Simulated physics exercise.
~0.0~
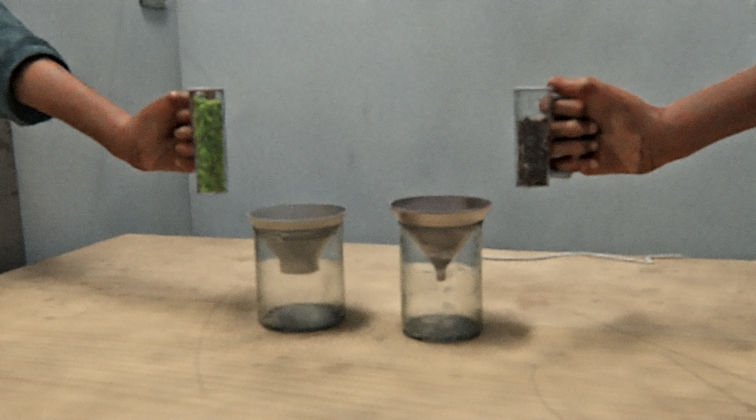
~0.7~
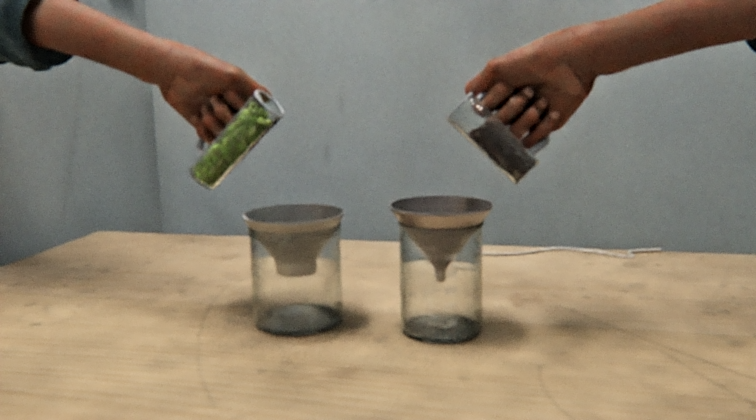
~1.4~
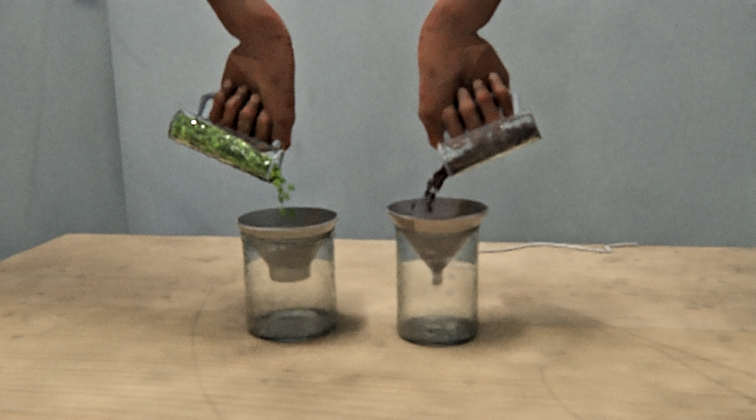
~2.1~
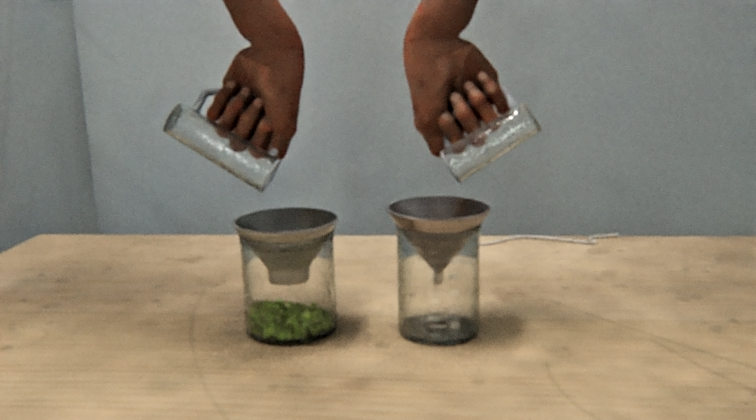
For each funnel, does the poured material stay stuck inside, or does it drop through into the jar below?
The green bits on the left drop through into their jar, while nearly all the dark bits on the right stay stuck in the funnel.
